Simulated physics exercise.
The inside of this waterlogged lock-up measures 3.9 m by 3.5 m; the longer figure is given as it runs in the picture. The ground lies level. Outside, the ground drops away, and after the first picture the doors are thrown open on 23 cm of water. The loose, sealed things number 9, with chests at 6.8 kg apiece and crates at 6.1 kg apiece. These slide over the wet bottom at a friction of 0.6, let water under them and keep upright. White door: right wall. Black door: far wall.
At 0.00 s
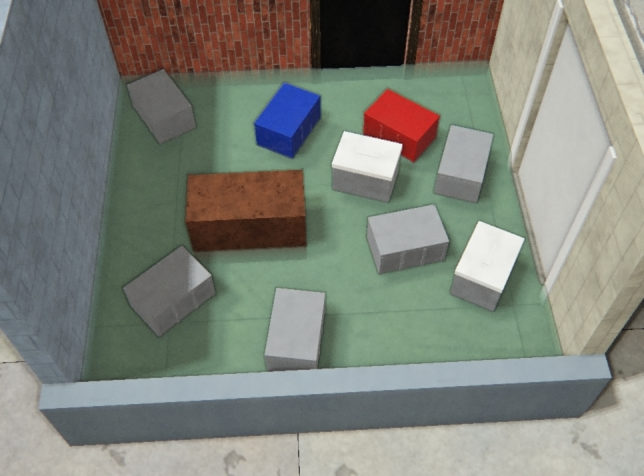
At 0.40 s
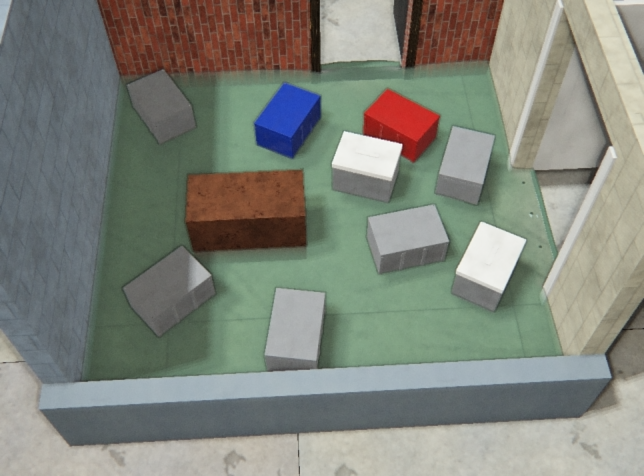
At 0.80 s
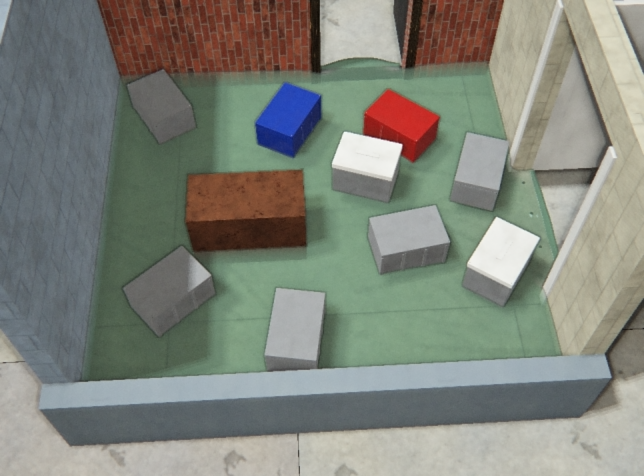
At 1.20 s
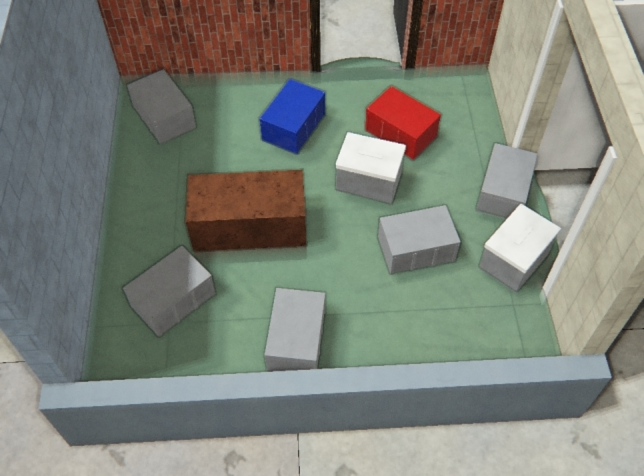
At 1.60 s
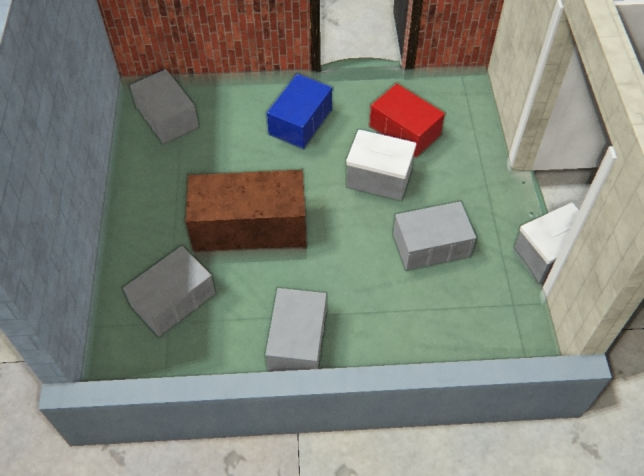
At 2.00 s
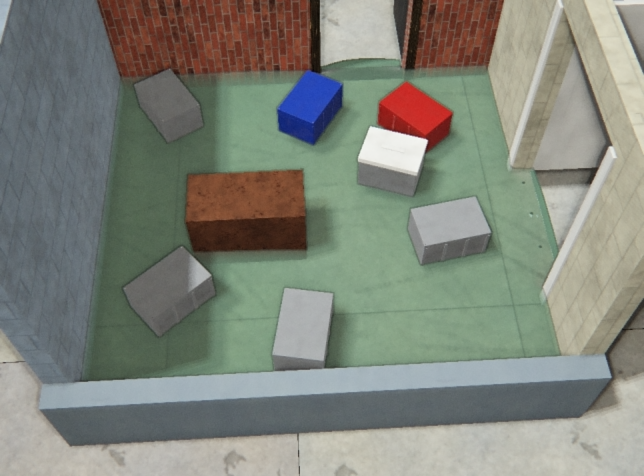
Flooded lock-up with its far and right doors opening, grey and white crates drifting out right, blue and red ones shifting slightly.
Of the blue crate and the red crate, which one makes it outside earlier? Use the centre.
The blue one makes it out earlier.
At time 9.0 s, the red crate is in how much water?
Depth: About 9 cm.
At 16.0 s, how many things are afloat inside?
Total: 2.
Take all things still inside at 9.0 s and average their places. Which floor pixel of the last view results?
About (372, 192).
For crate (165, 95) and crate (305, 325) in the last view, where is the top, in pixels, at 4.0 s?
They should sit about (206, 90) and (391, 308) in the last view.
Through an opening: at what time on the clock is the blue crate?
4.5 s.
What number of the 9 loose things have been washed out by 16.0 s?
The number I get is 7.
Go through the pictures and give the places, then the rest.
The blue crate at (288, 109) floats; the red crate at (402, 114) floats; about 3070 L in view; 0 of 9 have shifted, in the first picture.
The blue crate at (288, 109) floats; the red crate at (402, 114) floats; 23 cm deep round most things; 0 of 9 have shifted, in the second picture.
The blue crate at (289, 109), afloat; the red crate at (402, 115), afloat; about 2910 L in view; 2 of 9 have shifted, in the third picture.
The blue crate at (293, 105) floats, 9 cm from its start; the red crate at (404, 112), afloat, 8 cm from its start; 20 cm deep round most things; 5 of 9 have shifted, in the fourth picture.
The blue crate at (300, 100), afloat, 19 cm from its start; the red crate at (408, 109) floats, 13 cm from its start; about 2700 L in view; 6 of 9 have shifted, in the fifth picture.
The blue crate at (310, 96) floats, 30 cm from its start; the red crate at (416, 107), afloat, 21 cm from its start; about 2590 L in view; 8 of 9 have shifted, in the sixth picture.
After 4.0 s the blue crate is near (374, 57), 1.2 m from its start, afloat; the red crate is near (450, 94), 0.6 m from its start, afloat; 3 of 9 are out; 6 afloat.
After 9.0 s the blue crate has gone out (at 4.4 s); the red crate is near (460, 103), 0.7 m from its start, afloat; 5 of 9 are out; 4 afloat.
After 16.0 s the blue crate has gone out (at 4.4 s); the red crate is near (497, 151), 0.9 m from its start, afloat; 7 of 9 are out; 2 afloat.
After 20.0 s the blue crate has gone out (at 4.4 s); the red crate has gone out (at 17.6 s); 8 of 9 are out; 1 afloat.
